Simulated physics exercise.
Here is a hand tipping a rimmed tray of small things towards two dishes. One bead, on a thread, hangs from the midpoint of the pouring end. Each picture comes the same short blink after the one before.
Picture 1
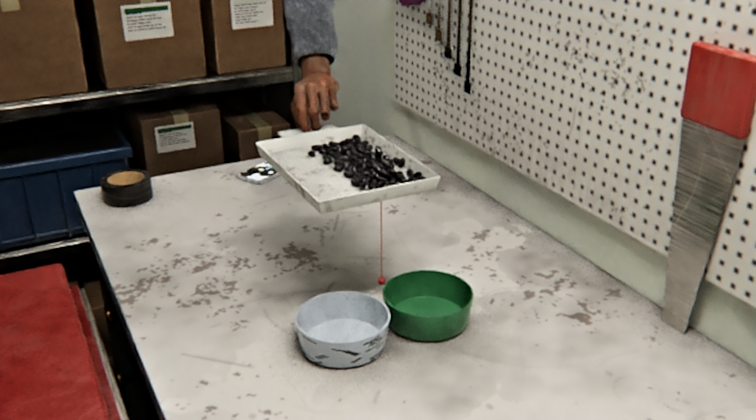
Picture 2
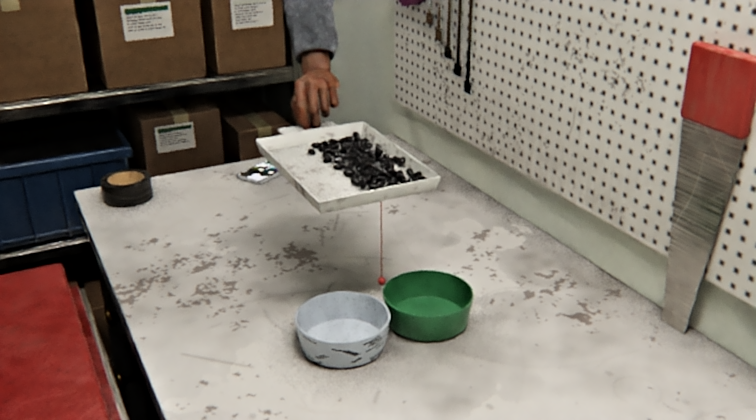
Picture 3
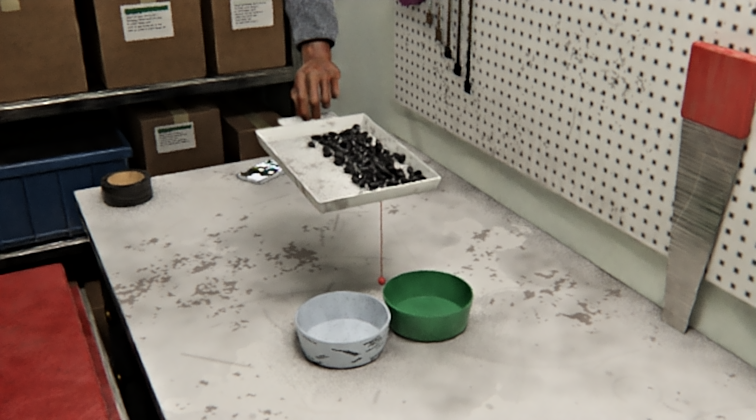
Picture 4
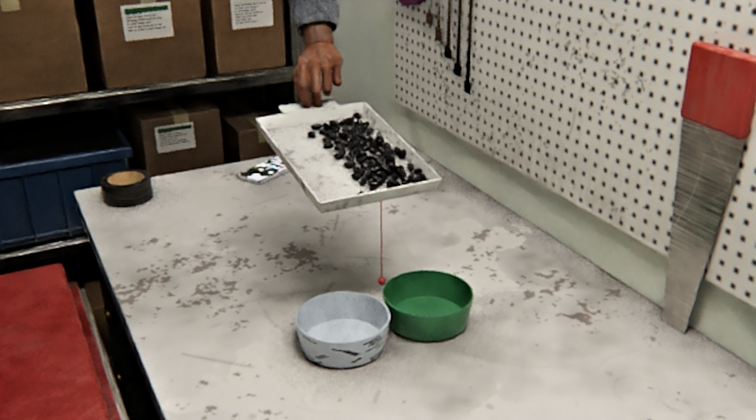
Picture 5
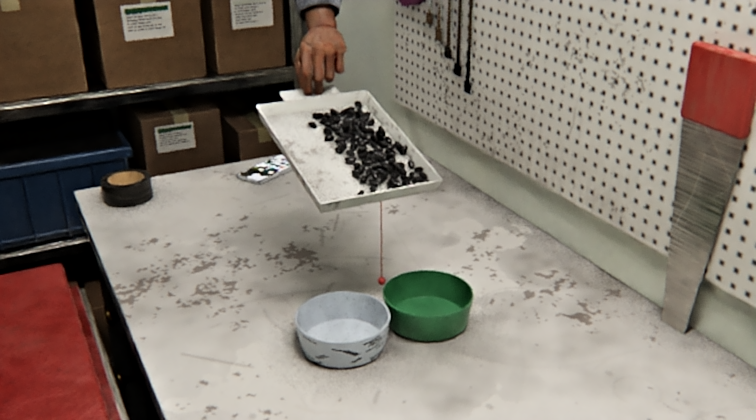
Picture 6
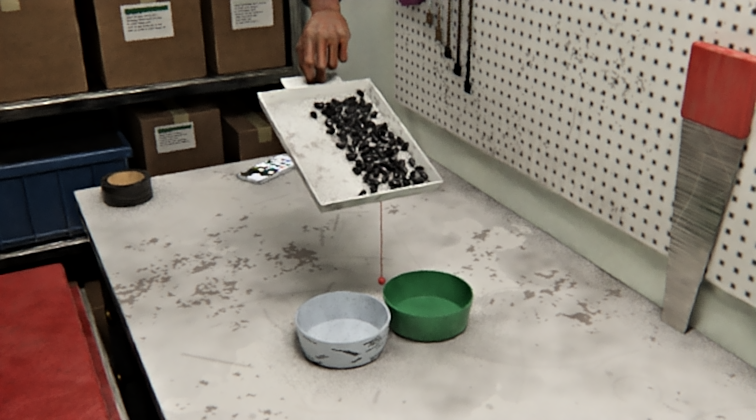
A hand holds a white rimmed tray of black beans nearly level above a worktop, with a pale dish and a green dish below. The hand then gradually lifts the far end, tilting the tray more steeply towards the dishes, while the beans stay on it and a red bead hangs from its near edge.
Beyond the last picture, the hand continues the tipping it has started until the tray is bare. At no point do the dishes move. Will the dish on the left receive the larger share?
It pours more generously into the right dish, it seems.
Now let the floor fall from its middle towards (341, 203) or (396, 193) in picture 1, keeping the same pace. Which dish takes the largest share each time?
The leftmost dish; the rightmost dish.
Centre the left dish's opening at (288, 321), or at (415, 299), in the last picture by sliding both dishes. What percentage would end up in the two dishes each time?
You'd get near 30 percent first and near 70 percent next.
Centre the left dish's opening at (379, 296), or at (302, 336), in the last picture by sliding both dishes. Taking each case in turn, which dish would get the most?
The dish to the left, then the dish to the right.
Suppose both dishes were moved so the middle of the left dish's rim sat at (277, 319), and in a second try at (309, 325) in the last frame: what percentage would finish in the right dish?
Around 20 % followed by around 60 %.
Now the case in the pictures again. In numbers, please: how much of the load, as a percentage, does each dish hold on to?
Left dish: 20; right dish: 50 percent.
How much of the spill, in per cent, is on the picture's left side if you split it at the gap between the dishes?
I'd put it at around 40 per cent.
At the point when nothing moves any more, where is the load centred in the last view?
(419, 328).
Just after the last frame, tray tipped steeply; every one on the tray.
A moment on, tray tipped past a quarter turn; roughly a quarter on the tray; just a few in the left dish; roughly a quarter in the right dish; just a few outside both; roughly half in the air.
Further on, tray tipped past a quarter turn; roughly a quarter in the left dish; roughly half in the right dish; roughly a quarter outside both.
When it is over, tray tipped past a quarter turn; roughly a quarter in the left dish; roughly half in the right dish; roughly a quarter outside both.
